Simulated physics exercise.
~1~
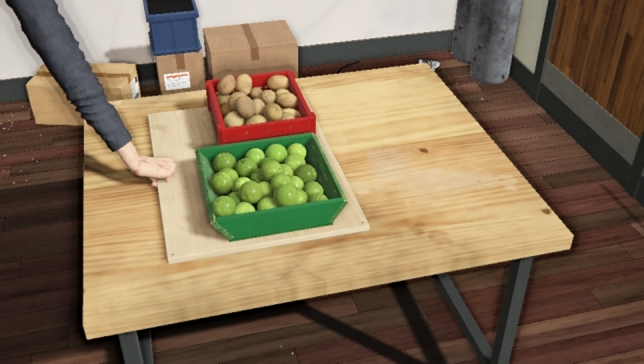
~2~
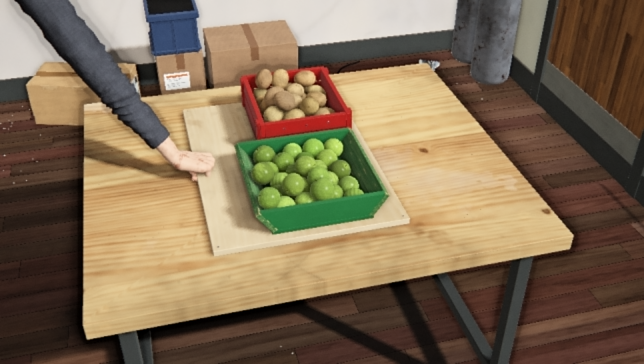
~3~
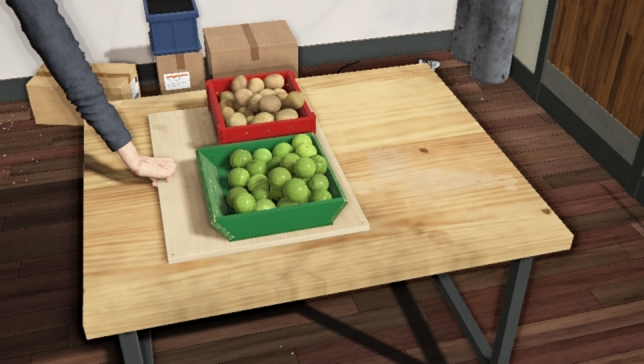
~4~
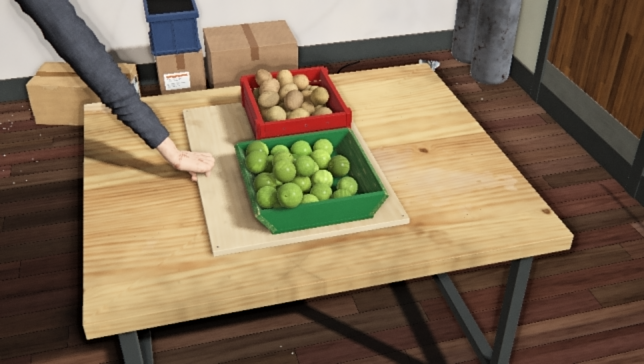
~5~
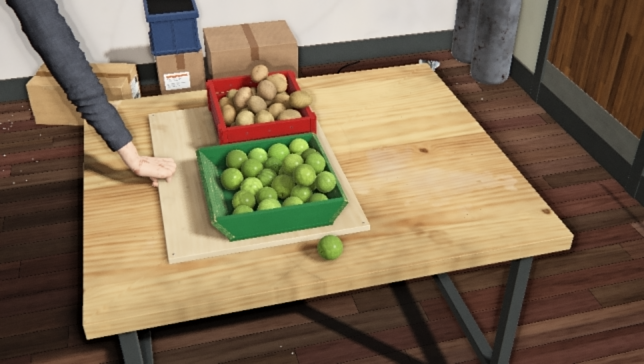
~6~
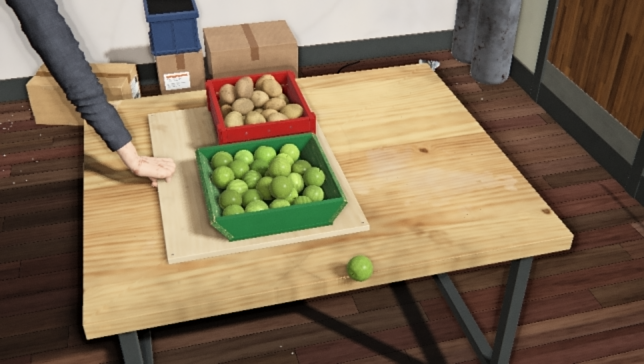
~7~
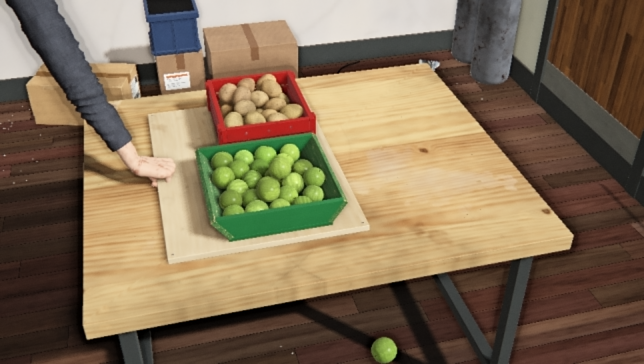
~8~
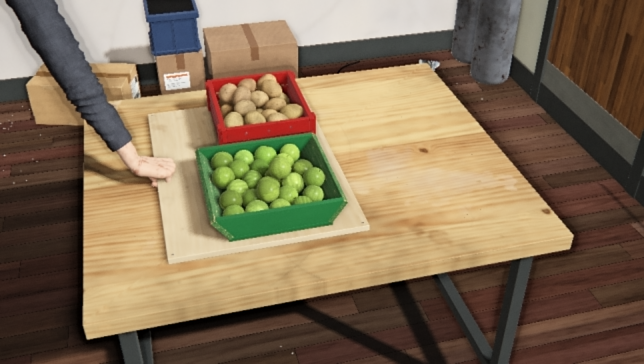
We see a hand beside a board on a wooden table, as the board slides right and left twice with a red tub of brown produce and a green tub of green fruit. One green fruit escapes, rolls off the table's front edge and drops out of sight while the tubs rest.
